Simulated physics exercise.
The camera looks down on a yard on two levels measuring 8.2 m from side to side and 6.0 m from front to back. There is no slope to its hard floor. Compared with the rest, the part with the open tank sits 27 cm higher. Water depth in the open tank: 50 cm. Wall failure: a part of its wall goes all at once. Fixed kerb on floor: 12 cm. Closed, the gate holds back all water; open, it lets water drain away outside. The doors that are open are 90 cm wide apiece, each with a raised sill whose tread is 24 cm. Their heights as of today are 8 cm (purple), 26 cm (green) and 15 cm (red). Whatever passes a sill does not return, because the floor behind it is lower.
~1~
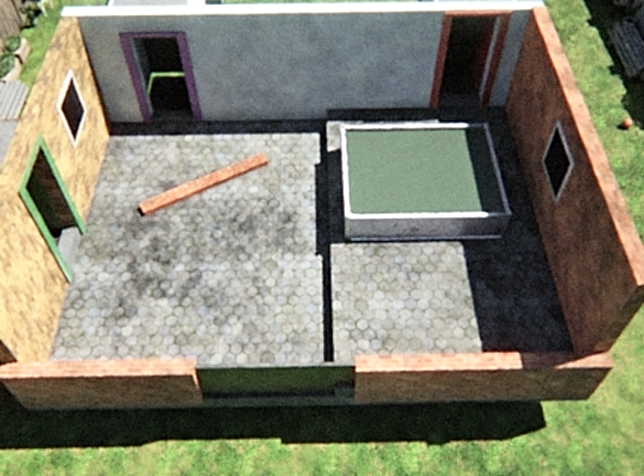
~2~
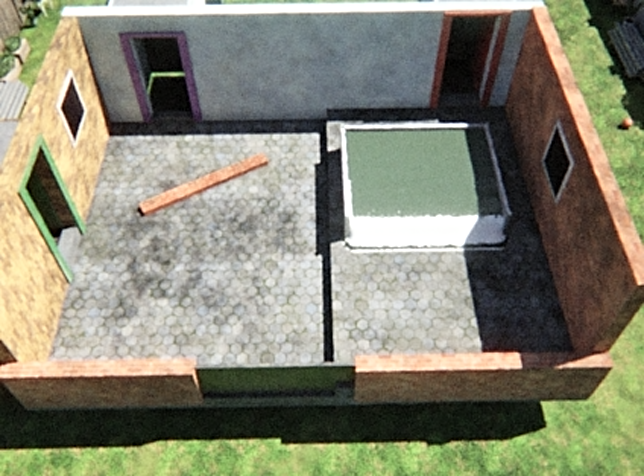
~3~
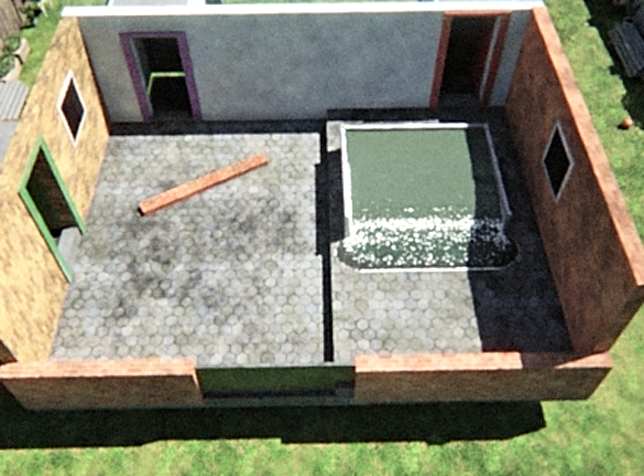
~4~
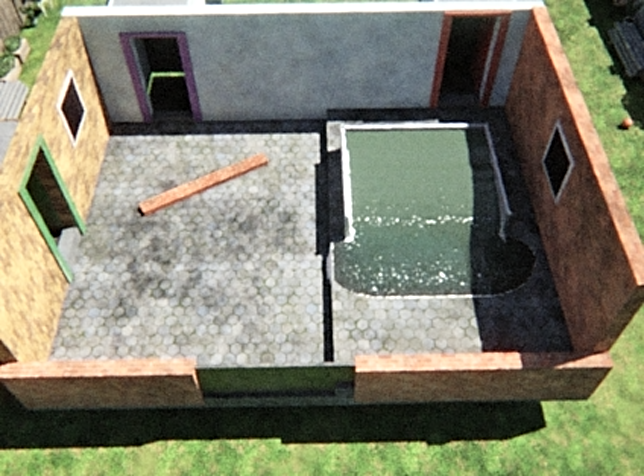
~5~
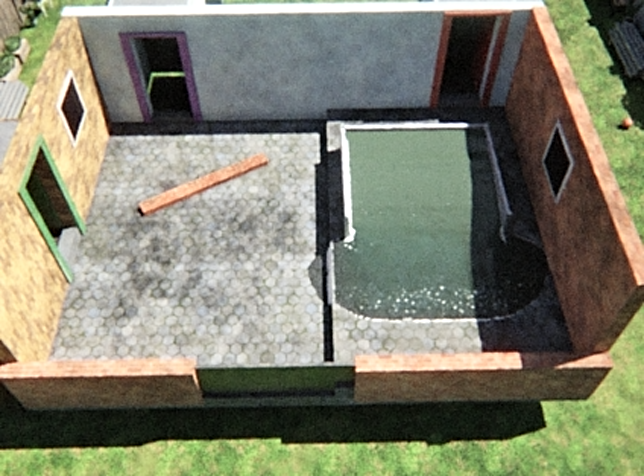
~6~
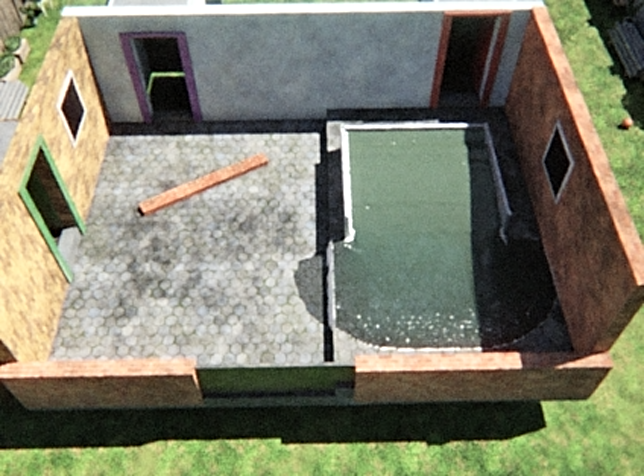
A raised tank's front wall gives way and green water spreads forward across the paved floor.
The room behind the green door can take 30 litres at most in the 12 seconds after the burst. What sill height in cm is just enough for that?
I would say about 7.5 cm is just enough.
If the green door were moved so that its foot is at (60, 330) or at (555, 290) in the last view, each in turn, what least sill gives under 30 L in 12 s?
Minimums: About 13.5 cm and 15 cm.
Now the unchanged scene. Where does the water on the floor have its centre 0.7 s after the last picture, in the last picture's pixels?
Near (424, 232).
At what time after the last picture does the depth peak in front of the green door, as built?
Near 6.0 seconds.
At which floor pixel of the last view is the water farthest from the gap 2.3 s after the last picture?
Near (77, 386).
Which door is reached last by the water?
Purple.
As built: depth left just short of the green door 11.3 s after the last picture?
You'd measure close to 6.5 cm there.
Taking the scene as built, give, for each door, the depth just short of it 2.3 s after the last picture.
Depths, in cm - purple: 0, green: 0, red: 0.
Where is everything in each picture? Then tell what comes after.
The first frame shows still water, 50 cm deep, in the open tank at (421, 171); the green door at (58, 219) is dry.
In the second frame, water pours out at (425, 230) and has run 0.2 m, to (352, 246); about 9 cm deep outside, 50 cm at the back.
In the third frame, water pours out at (425, 231) and has run 0.6 m, to (357, 266); about 10 cm deep outside, 50 cm at the back.
In the fourth frame, water pours out at (425, 231) and has run 1.2 m, to (369, 292); about 8 cm deep outside, 50 cm at the back.
In the fifth frame, water pours out at (425, 231) and has run 1.6 m, to (431, 317); about 7 cm deep outside, 50 cm at the back.
In the sixth frame, the front is at (389, 344), 2.1 m from the gap at (425, 231); 6.9 m2 of floor is wet, 48 cm left at the back; 4.4 m in a straight line remain to the green door at (58, 219).
Then, 0.7 s after the last picture water covers 25 % of the floor, deepest (34 cm) near (441, 361); it has not reached the green door.
Then, 2.3 s after the last picture water covers 35 % of the floor, deepest (32 cm) near (550, 370); it has not reached the green door.
Then, 11.3 s after the last picture water covers 95 % of the floor, deepest (14 cm) near (310, 120); 7 cm at the green door, 0 litres in over its 26 cm sill.
At the green door as built, the water peaked near 12 cm, 6.1 s after the last picture.
With a sill of 6 cm, 51 litres would have come in within the 12 s; with 8.5 cm, 17 litres. So under 30 litres takes about 7.5 cm.
